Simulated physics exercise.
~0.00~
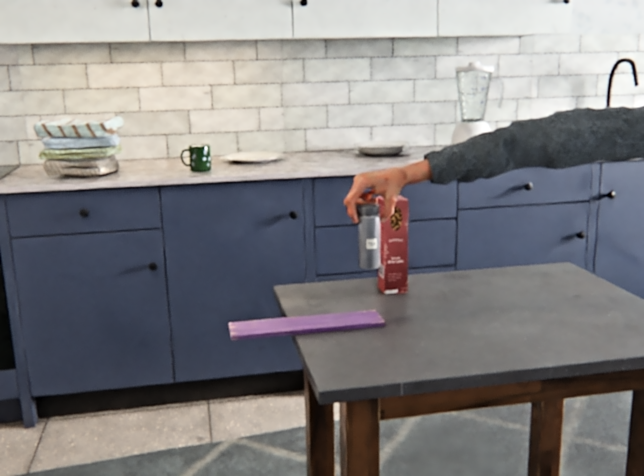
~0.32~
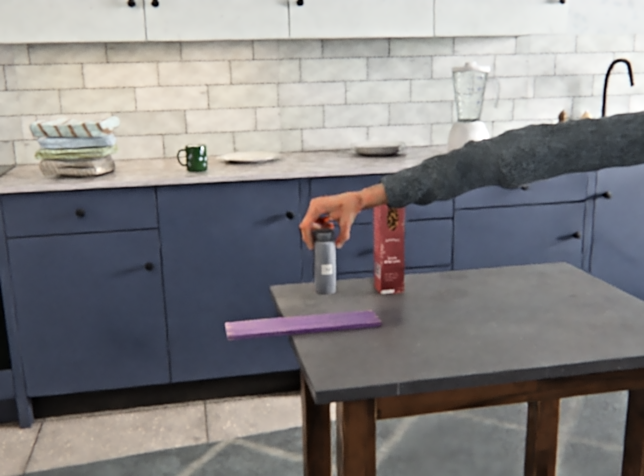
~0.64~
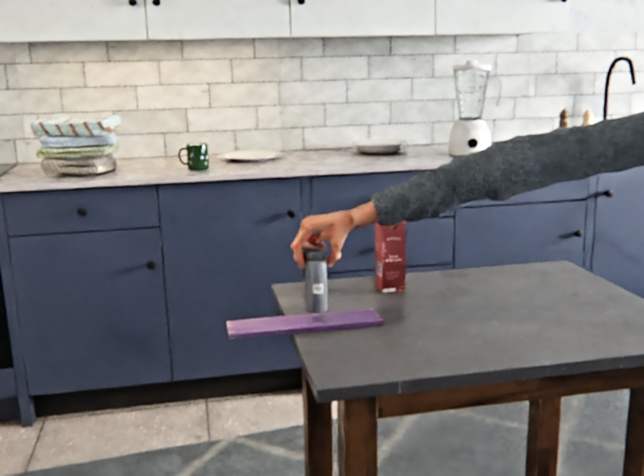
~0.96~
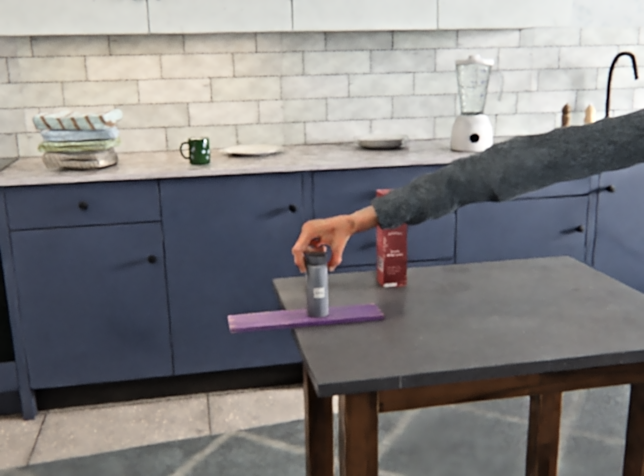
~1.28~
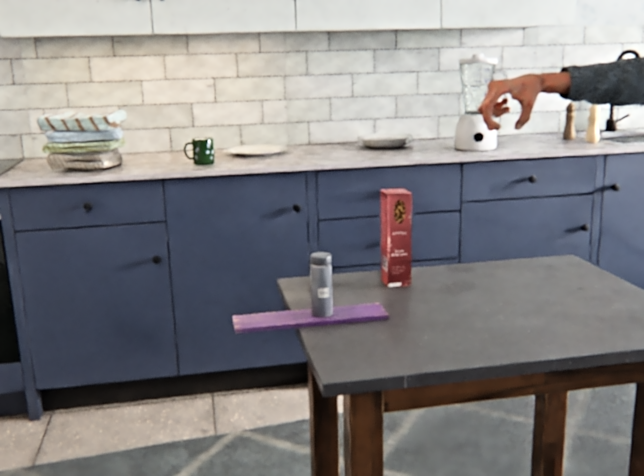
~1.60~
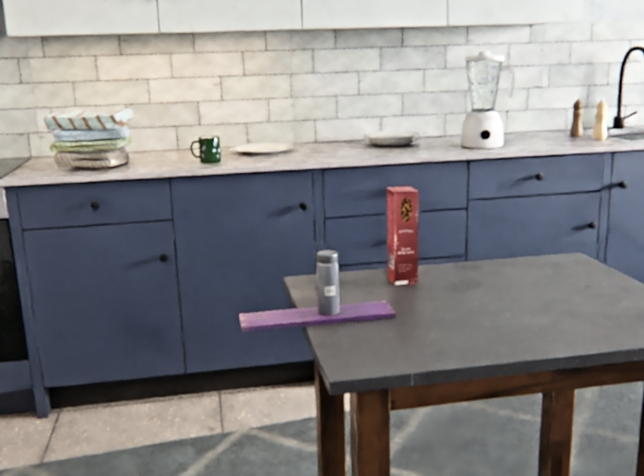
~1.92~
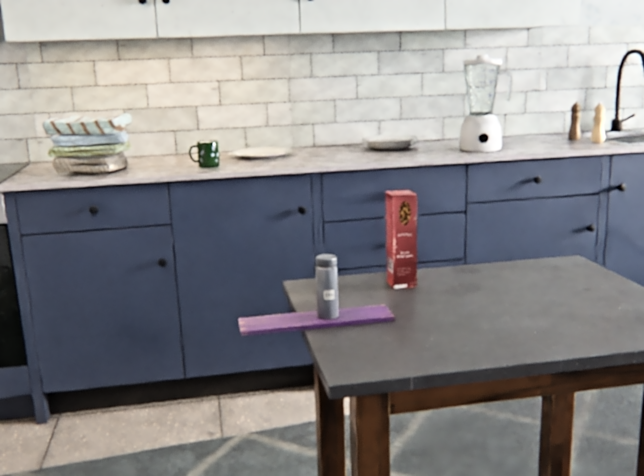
In a kitchen with blue cabinets, a hand lowers a grey shaker onto a purple plank jutting over the left edge of a dark table, near a red carton, then lets go and withdraws. The shaker stays upright, and the plank remains balanced on the table.
